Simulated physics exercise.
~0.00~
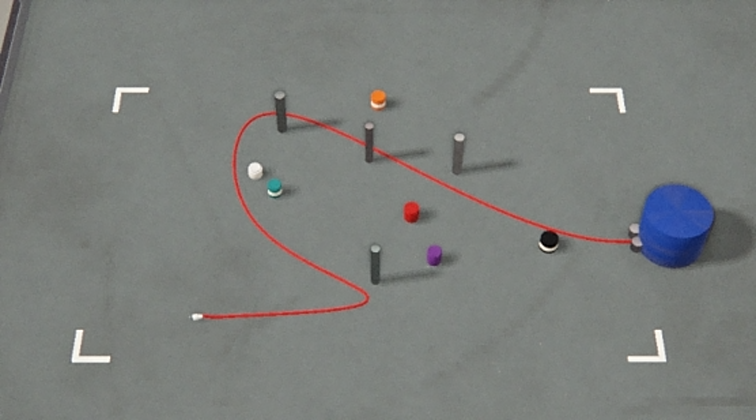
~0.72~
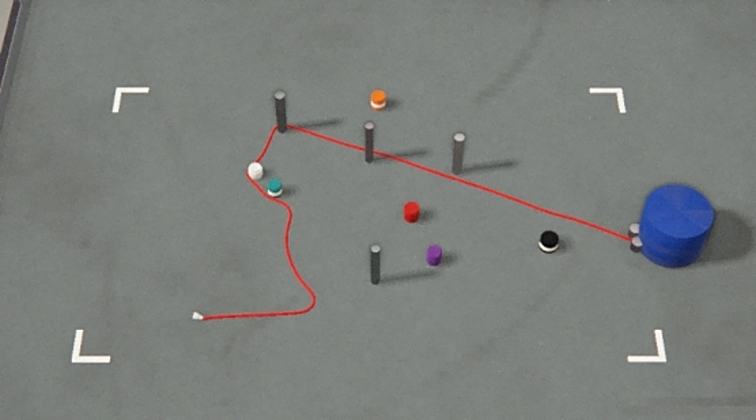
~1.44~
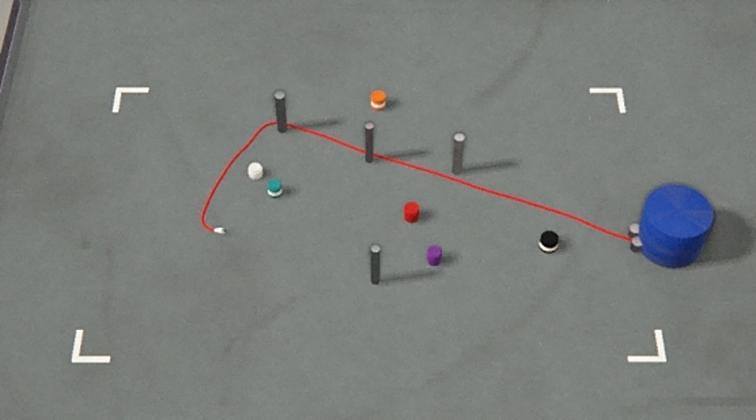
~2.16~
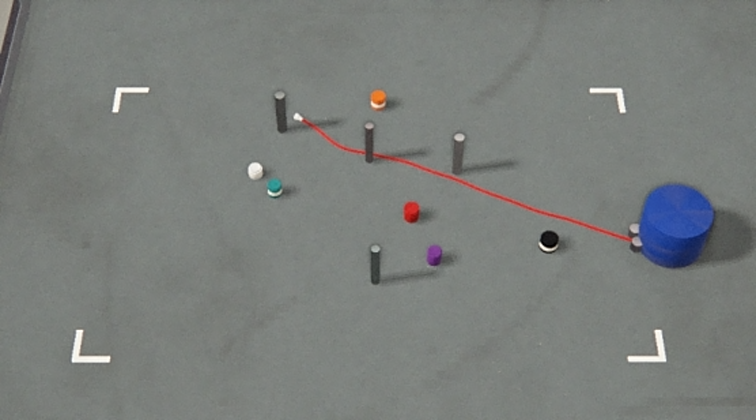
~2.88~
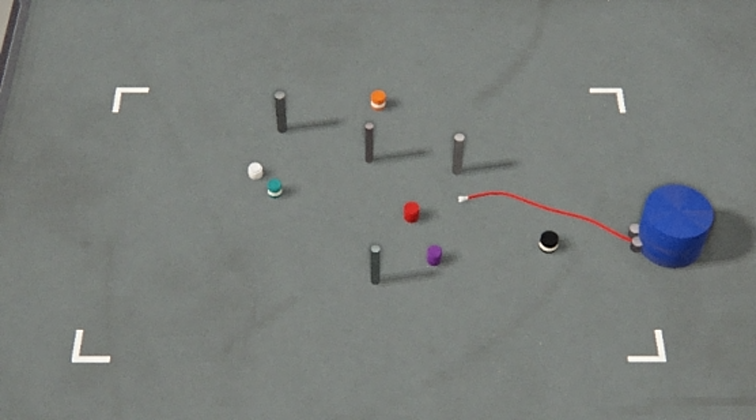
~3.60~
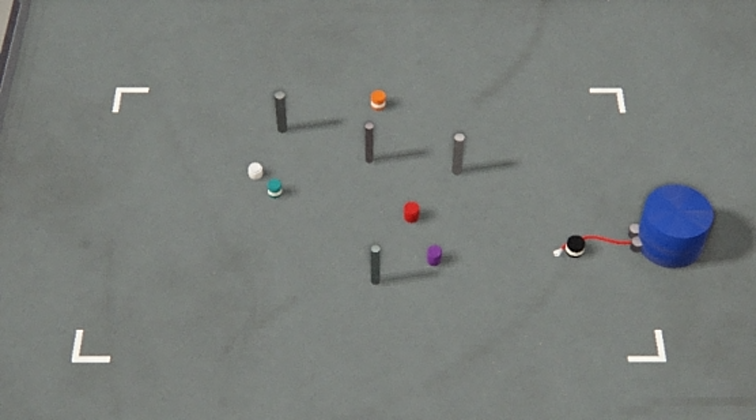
A long red lead lies in a wide loop across a grey floor, running from a blue reel at the right around dark posts, among small coloured containers inside white corner marks. It draws in toward the reel, tightening against the far left post and brushing past the white and teal containers. Its pale plug swings up past them, slips round that post and trails rightward past the others. The shortening lead then curves over open floor near the black tin. Finally it nudges the black tin slightly right, ending as a short stretch beside the reel, while the other containers stay put.
